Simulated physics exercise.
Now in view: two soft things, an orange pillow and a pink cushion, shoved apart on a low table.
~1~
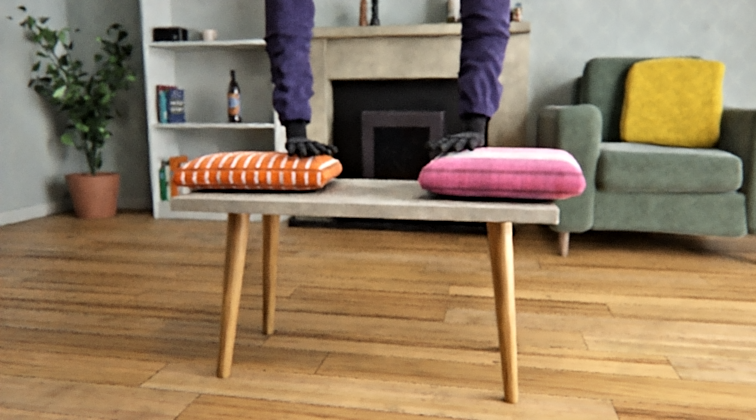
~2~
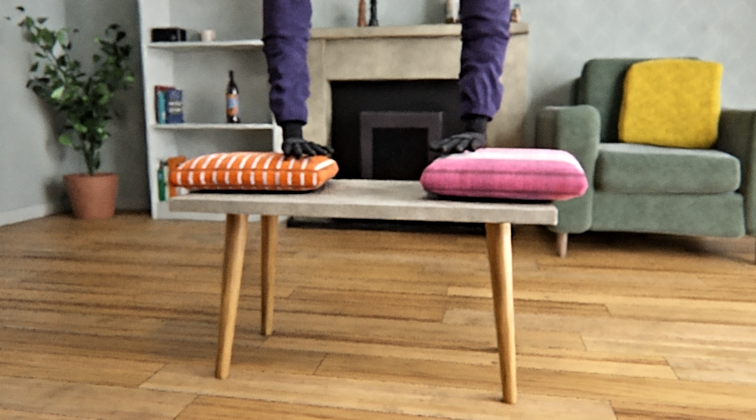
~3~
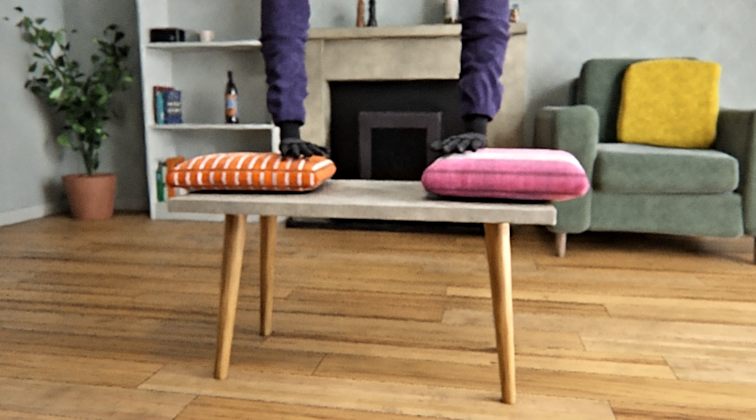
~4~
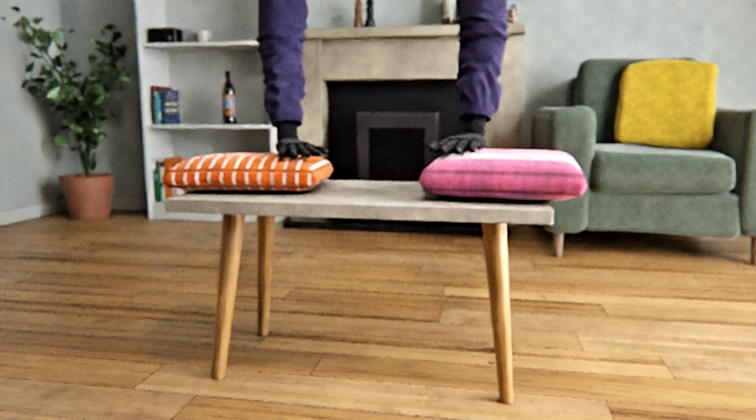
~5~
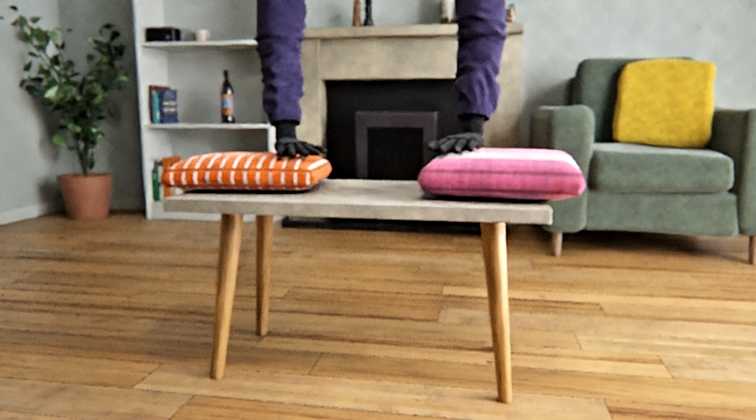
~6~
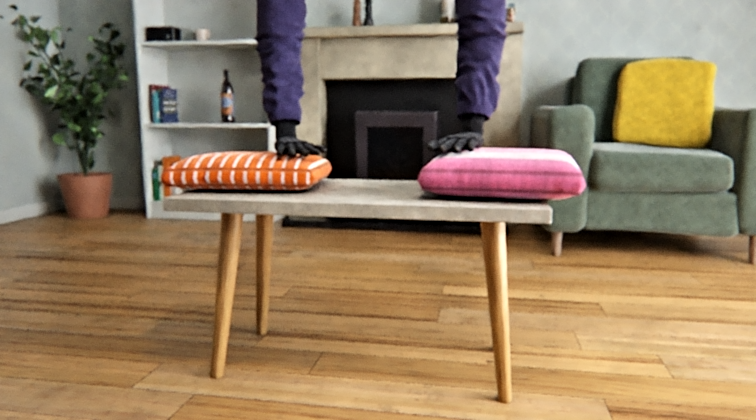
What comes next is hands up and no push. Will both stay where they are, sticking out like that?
Outcome: The orange pillow most likely keeps its perch; the pink cushion most likely keeps its perch.
Then, 0.22 s later than the last view, pillow at rest; cushion at rest.
Finally, pillow at rest; cushion at rest. The orange pillow holds its place and the pink cushion stays up there.
